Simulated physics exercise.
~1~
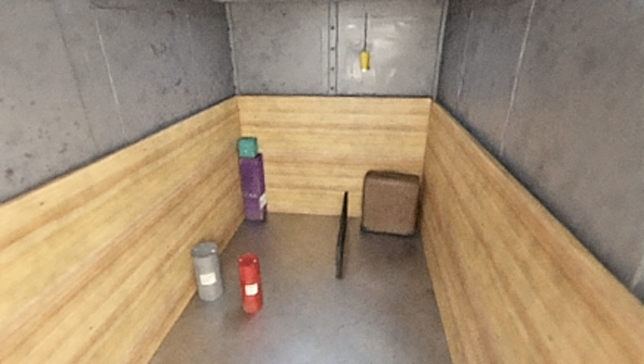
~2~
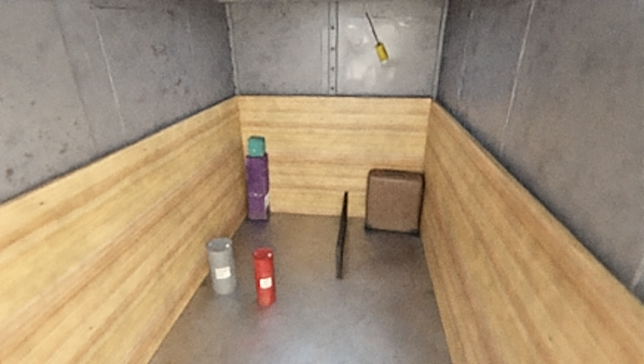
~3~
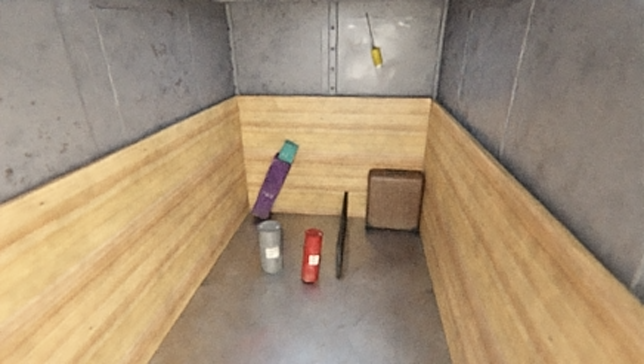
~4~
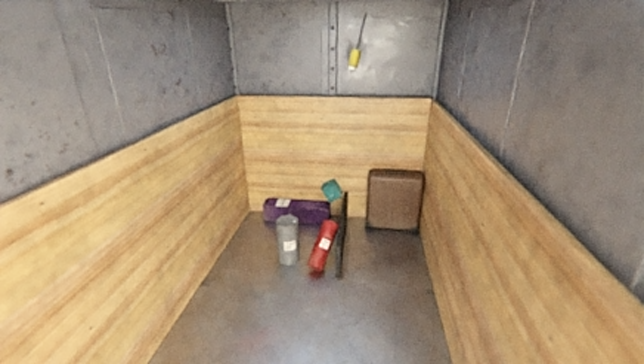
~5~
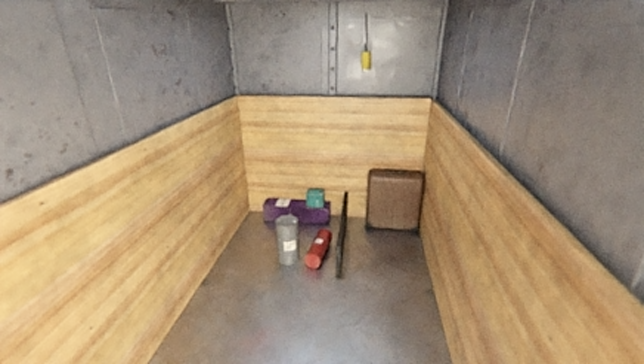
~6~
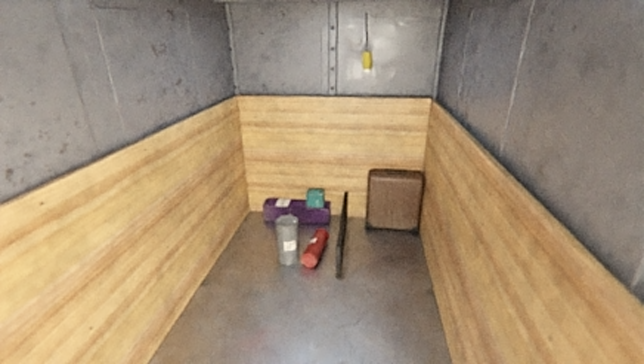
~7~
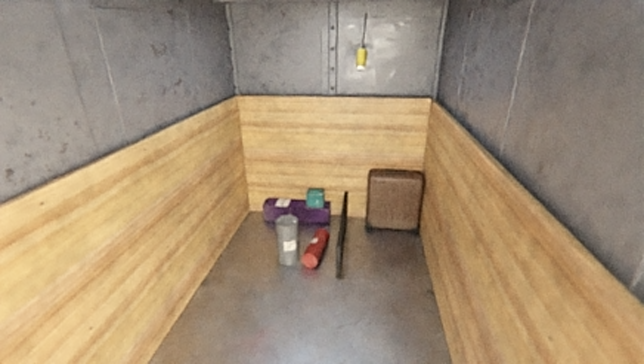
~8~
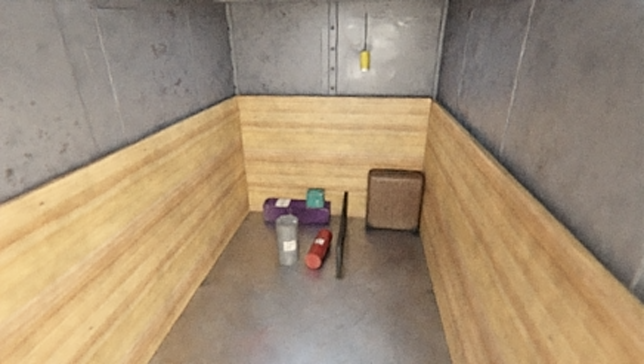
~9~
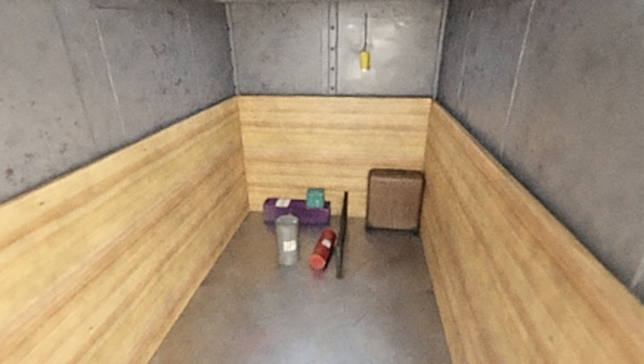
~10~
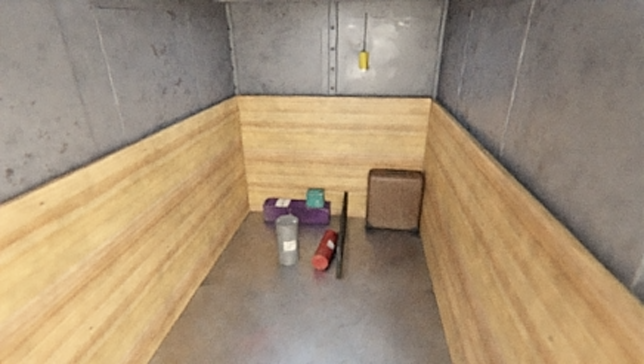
A purple box with a turquoise one on top tipped over to the right in the back of a van as two canisters slid away; the red canister toppled too, while the grey one stayed upright and the brown case hardly moved.
